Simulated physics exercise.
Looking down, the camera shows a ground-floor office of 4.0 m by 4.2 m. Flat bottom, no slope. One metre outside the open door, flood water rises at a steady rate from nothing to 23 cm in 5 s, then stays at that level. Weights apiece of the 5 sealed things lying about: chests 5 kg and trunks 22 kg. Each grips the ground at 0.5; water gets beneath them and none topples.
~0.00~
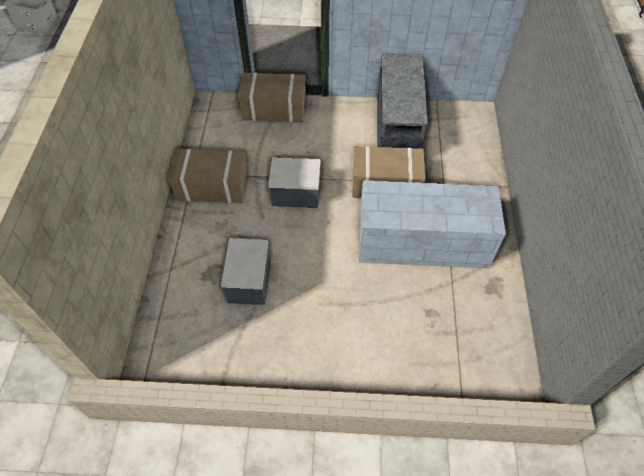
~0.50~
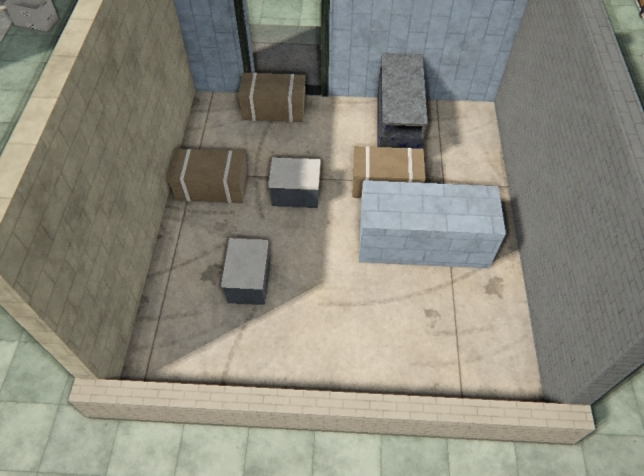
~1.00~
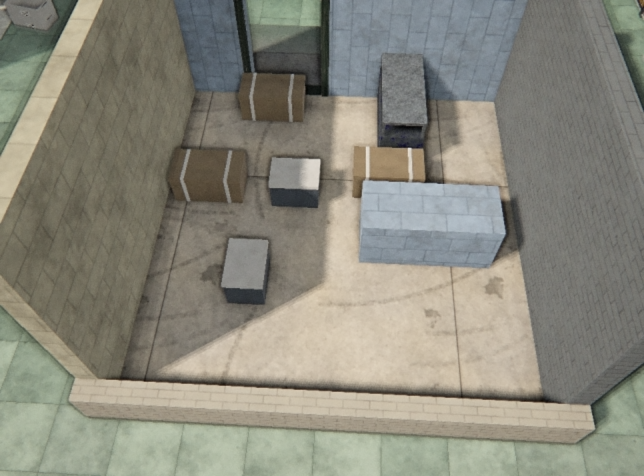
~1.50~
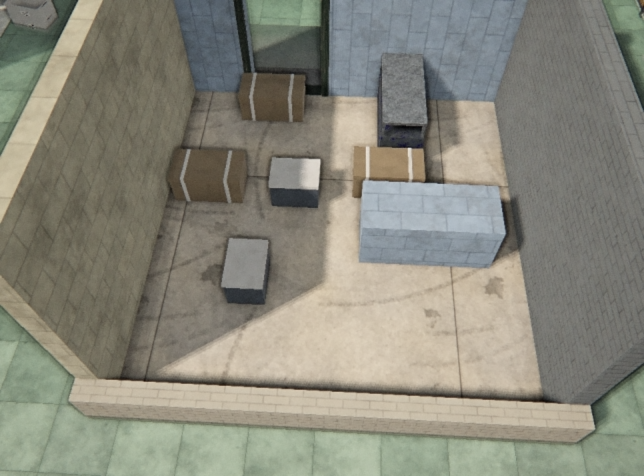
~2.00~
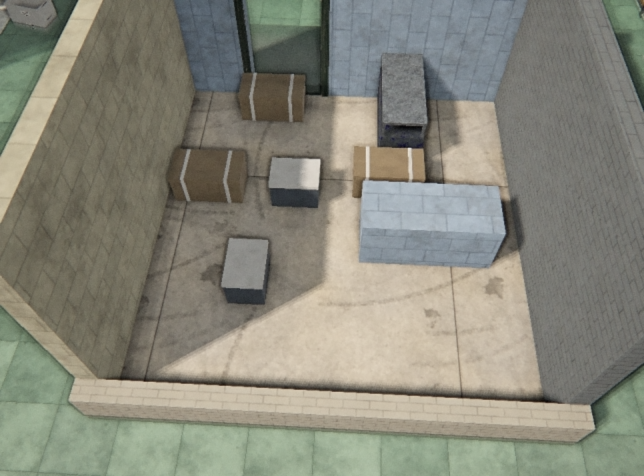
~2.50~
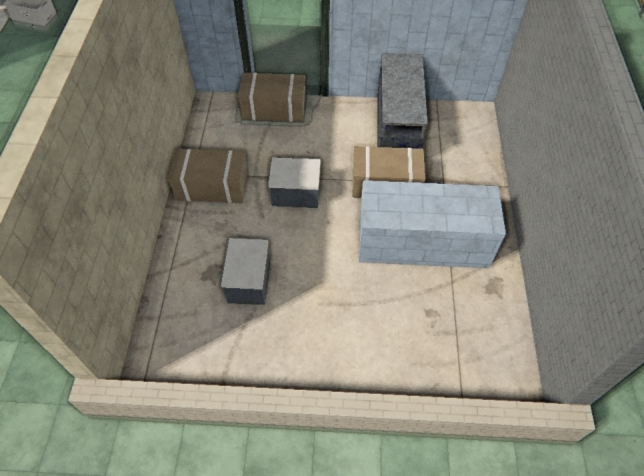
Walled room with scattered boxes and blocks staying still on a pale floor while the paving outside turns from grey to green.
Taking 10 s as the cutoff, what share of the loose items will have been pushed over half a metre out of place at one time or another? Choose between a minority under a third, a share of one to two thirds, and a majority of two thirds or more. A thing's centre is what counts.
A majority of two thirds or more.
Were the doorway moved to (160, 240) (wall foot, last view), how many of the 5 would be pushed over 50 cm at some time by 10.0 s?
Then the count would be 2.
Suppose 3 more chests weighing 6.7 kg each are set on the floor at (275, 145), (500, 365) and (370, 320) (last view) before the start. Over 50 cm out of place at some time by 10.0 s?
One: Beyond it. Two: Within it. Three: Beyond it.
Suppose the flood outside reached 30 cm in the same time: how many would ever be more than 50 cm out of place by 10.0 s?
In that case the number is 5.
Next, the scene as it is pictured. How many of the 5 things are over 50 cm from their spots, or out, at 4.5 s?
I count 1 of them.
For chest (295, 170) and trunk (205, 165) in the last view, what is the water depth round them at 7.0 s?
First roughly 5 cm, second roughly 5 cm.
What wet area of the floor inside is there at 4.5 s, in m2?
Near 3.0 m2 in all.
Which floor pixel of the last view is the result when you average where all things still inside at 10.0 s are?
Centre of the remaining things: Roughly (313, 320).
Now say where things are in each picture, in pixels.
In the first frame, a trunk at (272, 86) rests on the ground; a chest at (295, 172) rests on the ground; 0.0 m2 under water; 0 of 5 have shifted.
In the second frame, a trunk at (272, 86), on the bottom; a chest at (295, 172) rests on the ground; 0.0 m2 under water; 0 of 5 have shifted.
In the third frame, a trunk at (272, 86) rests on the ground; a chest at (295, 172), on the bottom; water covers 0.0 m2; 0 of 5 have shifted.
In the fourth frame, a trunk at (272, 86) rests on the ground; a chest at (295, 172) rests on the ground; 0.0 m2 under water; 0 of 5 have shifted.
In the fifth frame, a trunk at (272, 86) rests on the ground; a chest at (295, 172) rests on the ground; 0.0 m2 under water; 0 of 5 have shifted.
In the sixth frame, a trunk at (272, 86), on the bottom; a chest at (295, 172) rests on the ground; water covers 0.1 m2; 0 of 5 have shifted.
After 3.5 s 0 of 5 are over 50 cm from their spots; 0 afloat.
After 4.5 s 1 of 5 are over 50 cm from their spots; 0 afloat.
After 7.0 s 3 of 5 are over 50 cm from their spots; 2 afloat.
After 10.0 s 5 of 5 are over 50 cm from their spots, and 5 have been at some point; 4 afloat.
